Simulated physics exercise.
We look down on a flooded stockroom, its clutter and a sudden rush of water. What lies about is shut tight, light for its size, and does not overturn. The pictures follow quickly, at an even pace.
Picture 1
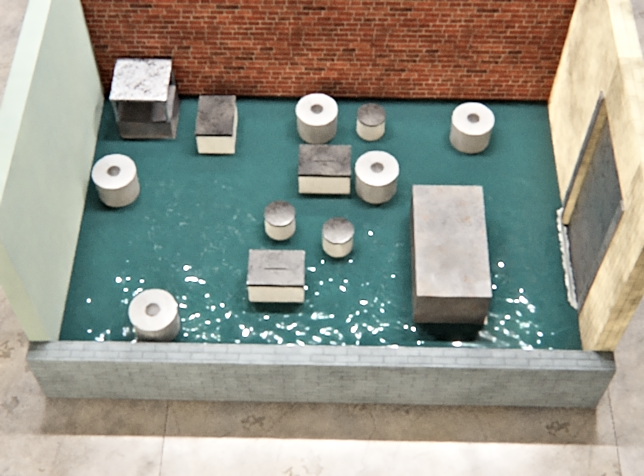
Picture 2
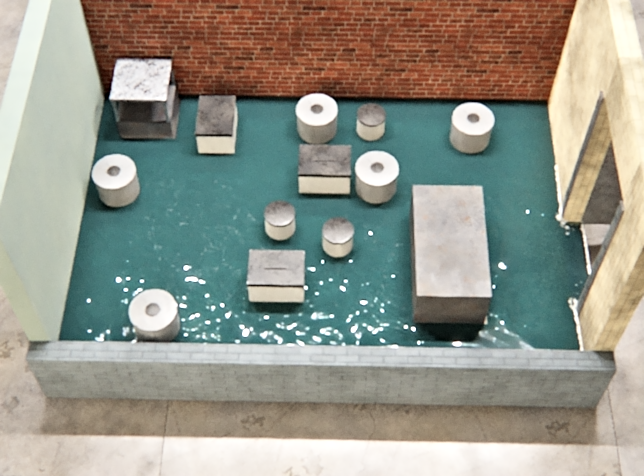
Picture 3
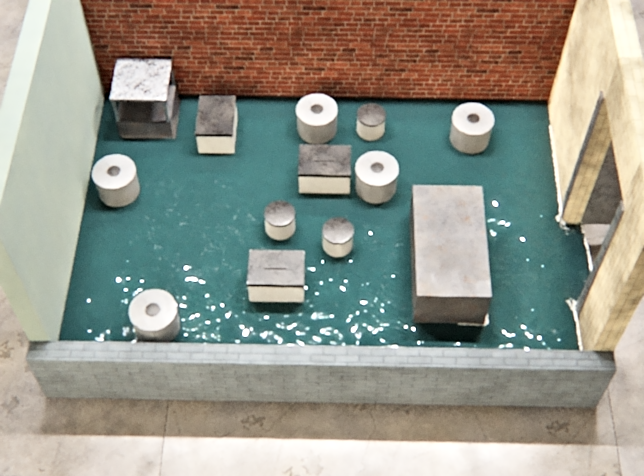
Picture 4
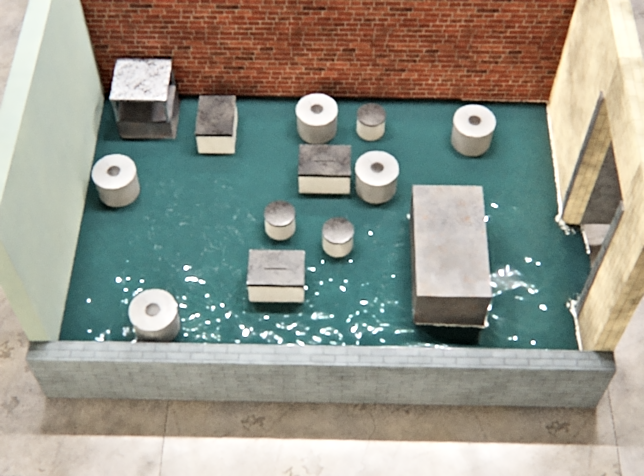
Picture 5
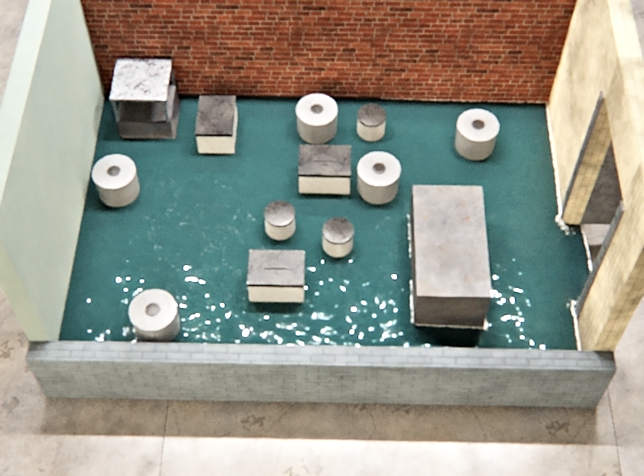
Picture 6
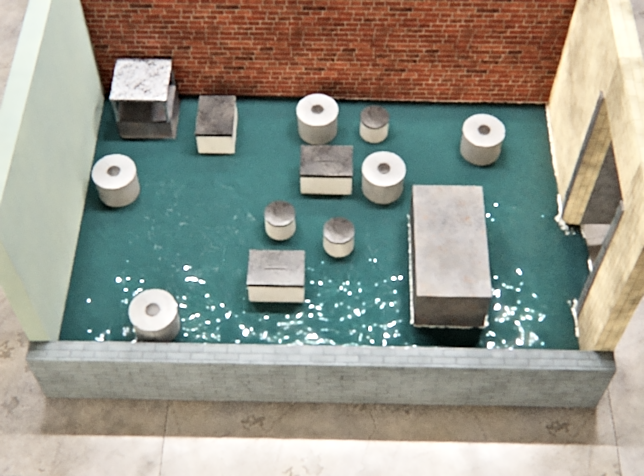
A dark panel in the right wall opens, then floating tubs drift slightly across the water.
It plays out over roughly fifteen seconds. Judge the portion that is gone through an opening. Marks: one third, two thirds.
That comes to one to two thirds.
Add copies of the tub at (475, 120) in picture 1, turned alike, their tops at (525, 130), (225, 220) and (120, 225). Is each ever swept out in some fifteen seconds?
In turn: Gone, kept in, kept in.
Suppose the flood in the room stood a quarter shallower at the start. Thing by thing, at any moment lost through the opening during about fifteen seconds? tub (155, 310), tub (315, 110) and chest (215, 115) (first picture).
As listed: Inside, still in, stays.
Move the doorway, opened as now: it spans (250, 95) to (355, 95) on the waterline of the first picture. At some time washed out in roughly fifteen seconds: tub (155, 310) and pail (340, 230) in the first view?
One after the other: Still in, washed out.
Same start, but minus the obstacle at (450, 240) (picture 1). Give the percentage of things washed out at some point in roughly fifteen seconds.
Roughly 40 per cent.
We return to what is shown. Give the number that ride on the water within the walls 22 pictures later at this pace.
That makes 9.
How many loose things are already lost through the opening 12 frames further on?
It comes to 1.
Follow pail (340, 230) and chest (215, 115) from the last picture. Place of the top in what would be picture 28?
Roughly at (399, 194) and (279, 112).
A moment on, 0 of 11 are out; 11 afloat.
Next, 1 of 11 are out; 10 afloat.
Later, 2 of 11 are out; 9 afloat.
In the end, 4 of 11 are out; 7 afloat.
